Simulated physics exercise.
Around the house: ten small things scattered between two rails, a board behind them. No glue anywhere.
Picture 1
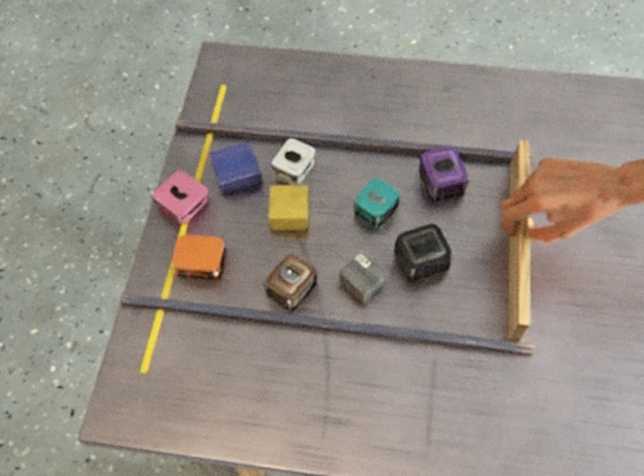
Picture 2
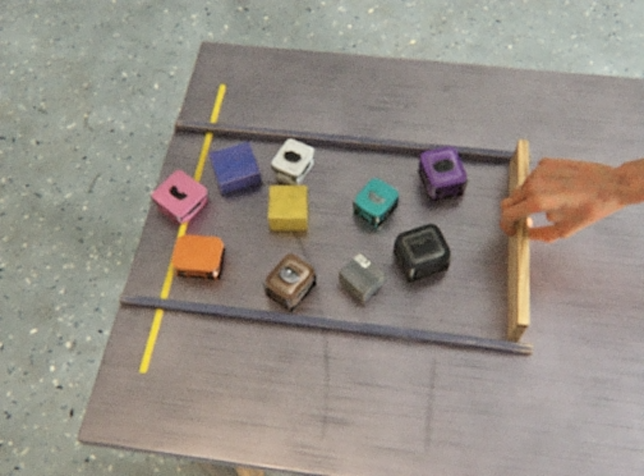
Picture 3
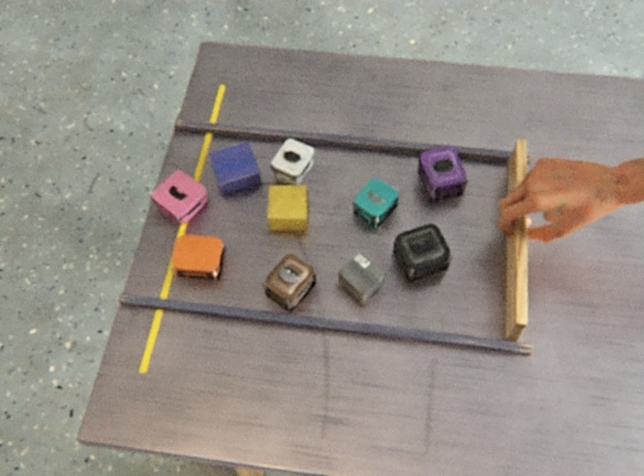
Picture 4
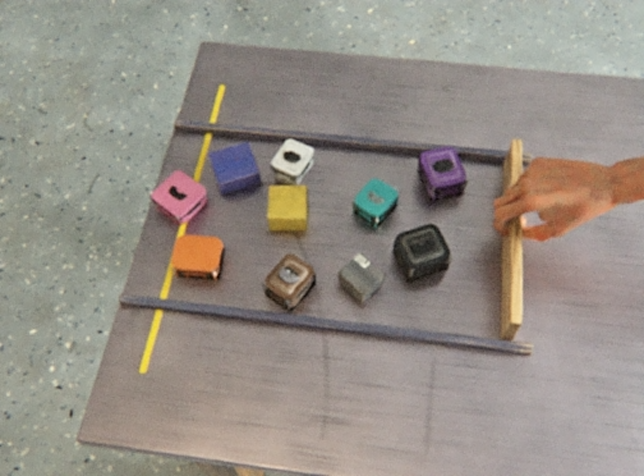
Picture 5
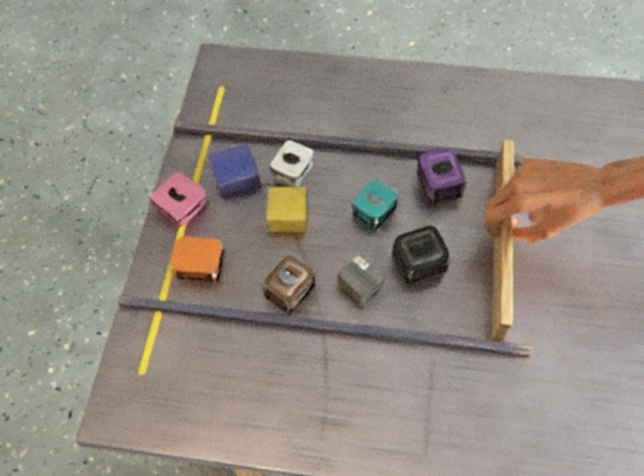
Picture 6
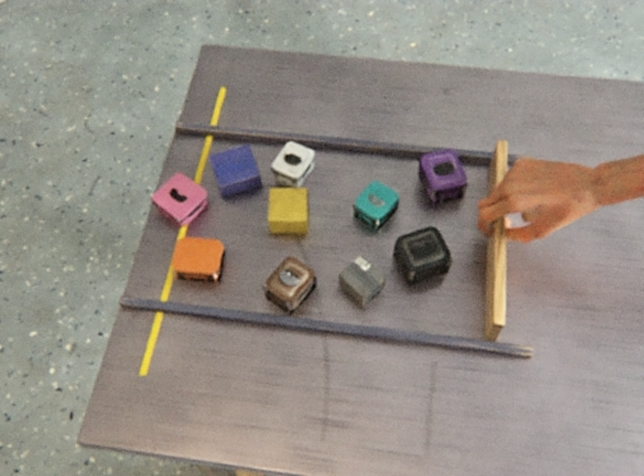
At the start, ten small colourful cases and blocks lie scattered between two dark rails on a table, with a yellow strip at left and a hand holding a wooden board at right. The hand then slides the board slightly left toward the objects, which stay where they are.
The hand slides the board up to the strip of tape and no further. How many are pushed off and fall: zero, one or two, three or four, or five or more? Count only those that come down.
The number that fall off is five or more.
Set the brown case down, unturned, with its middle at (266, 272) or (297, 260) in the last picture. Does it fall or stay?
The brown case comes down; comes down.
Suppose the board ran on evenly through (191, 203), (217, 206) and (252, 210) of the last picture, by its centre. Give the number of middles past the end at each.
The counts: 6, 3 and 0.
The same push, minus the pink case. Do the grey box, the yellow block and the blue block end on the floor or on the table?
The grey box holds on, the yellow block tumbles off, the blue block tumbles off.
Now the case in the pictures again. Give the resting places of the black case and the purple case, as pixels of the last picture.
The black case at (161, 219), the purple case at (186, 146).
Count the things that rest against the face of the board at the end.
In contact: 4.
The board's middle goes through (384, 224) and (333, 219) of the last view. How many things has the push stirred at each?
First 4, then 7.
A little later, none off yet; pink case at rest near (181, 201); orange case at rest near (199, 260); blue block at rest near (236, 170).
Next, none off yet; pink case at rest near (181, 201); orange case moving near (190, 258); blue block shifted about its own width near (212, 163).
When it is over, the number that fall off is five or more; down, brown case, yellow block, white case, blue block, orange case and pink case.
